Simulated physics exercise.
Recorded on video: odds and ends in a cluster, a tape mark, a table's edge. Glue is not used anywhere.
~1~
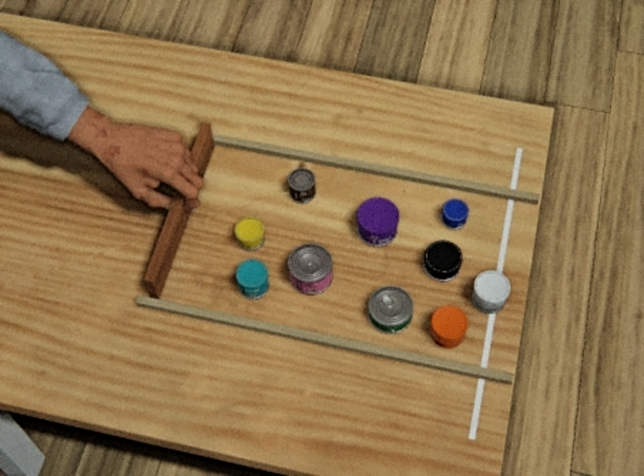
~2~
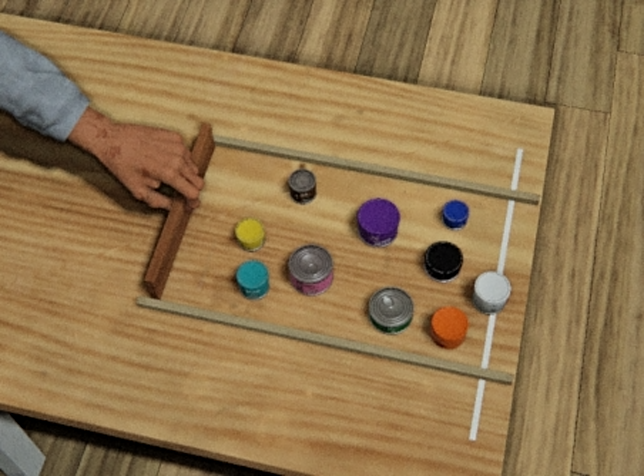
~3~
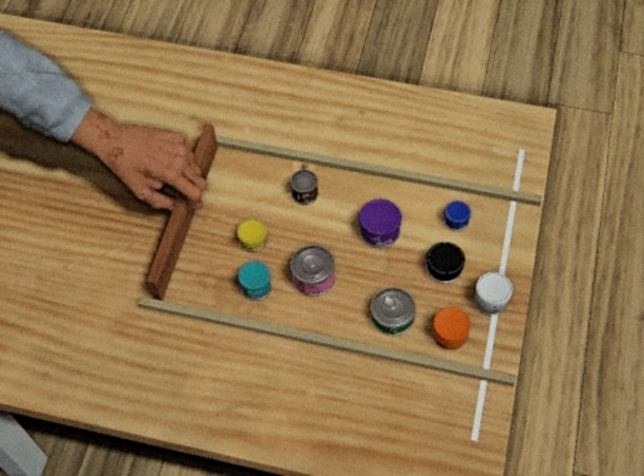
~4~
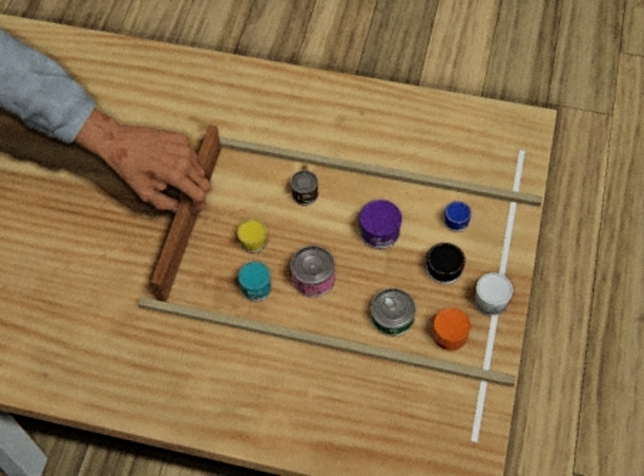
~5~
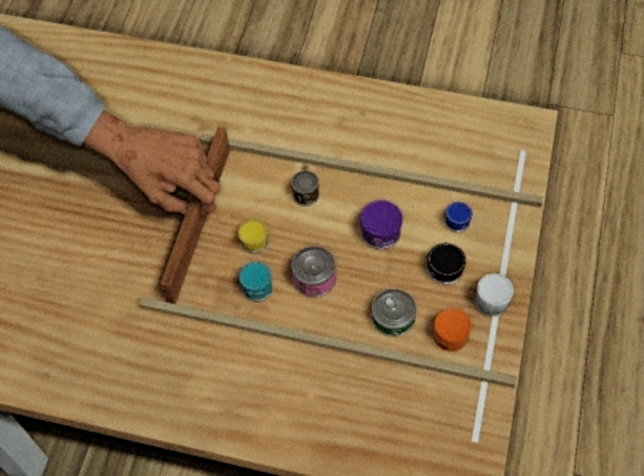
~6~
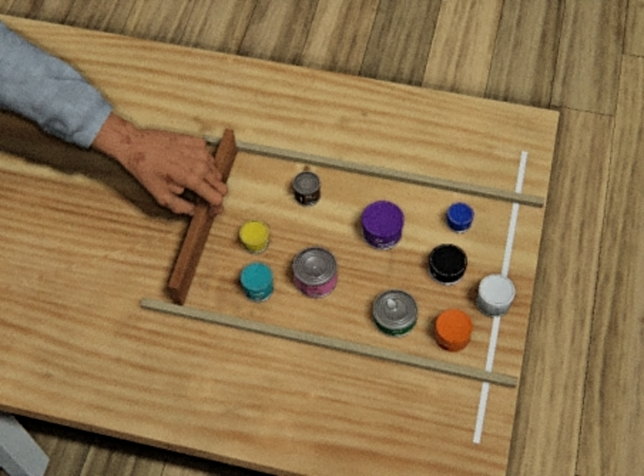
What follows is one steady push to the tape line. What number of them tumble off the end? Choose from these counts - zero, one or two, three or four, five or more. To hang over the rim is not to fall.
Count: Five or more.
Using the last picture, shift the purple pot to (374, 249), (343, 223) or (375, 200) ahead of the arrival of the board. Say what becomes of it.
In order, the purple pot sits tight; sits tight; leaves the top.
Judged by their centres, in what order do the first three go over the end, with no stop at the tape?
The order is the orange tub, the white pot and then the green pot.
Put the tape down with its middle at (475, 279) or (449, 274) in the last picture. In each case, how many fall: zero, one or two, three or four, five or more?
For the first tape, either one or two; for the second, just one or two.
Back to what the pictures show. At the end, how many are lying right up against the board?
Number: 5.
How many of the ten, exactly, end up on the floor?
In all, 5 of them.
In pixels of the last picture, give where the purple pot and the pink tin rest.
The purple pot comes to rest at (530, 250), and the pink tin comes to rest at (521, 312).
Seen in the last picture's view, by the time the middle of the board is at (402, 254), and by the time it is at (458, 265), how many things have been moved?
I count 8 first and 10 after.
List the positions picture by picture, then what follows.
White pot (490, 293); orange tub (449, 327); blue tin (455, 214); board (181, 208); tape (498, 281), in the first picture.
Orange tub (449, 328); black pot (443, 262), in the second picture.
Blue tin (457, 216); yellow pot (252, 235), in the third picture.
White pot (493, 295); turquoise pot (255, 282), in the fourth picture.
Orange tub (452, 330); pink tin (314, 272), in the fifth picture.
White pot (495, 296); orange tub (453, 331); blue tin (460, 218); board (205, 215); tape (503, 285), in the sixth picture.
Early on, none off yet; white pot at rest near (495, 296); orange tub at rest near (453, 331); blue tin at rest near (460, 218).
A while later, none off yet; white pot at rest near (495, 296); orange tub moving near (456, 333); blue tin at rest near (460, 218).
Further along, none off yet; white pot travelled a little near (513, 303); orange tub travelled well along near (530, 350); blue tin travelled about its own width near (500, 224).
Finally, the number that fall off is five or more; lost, green pot, black pot, blue tin, orange tub and white pot.
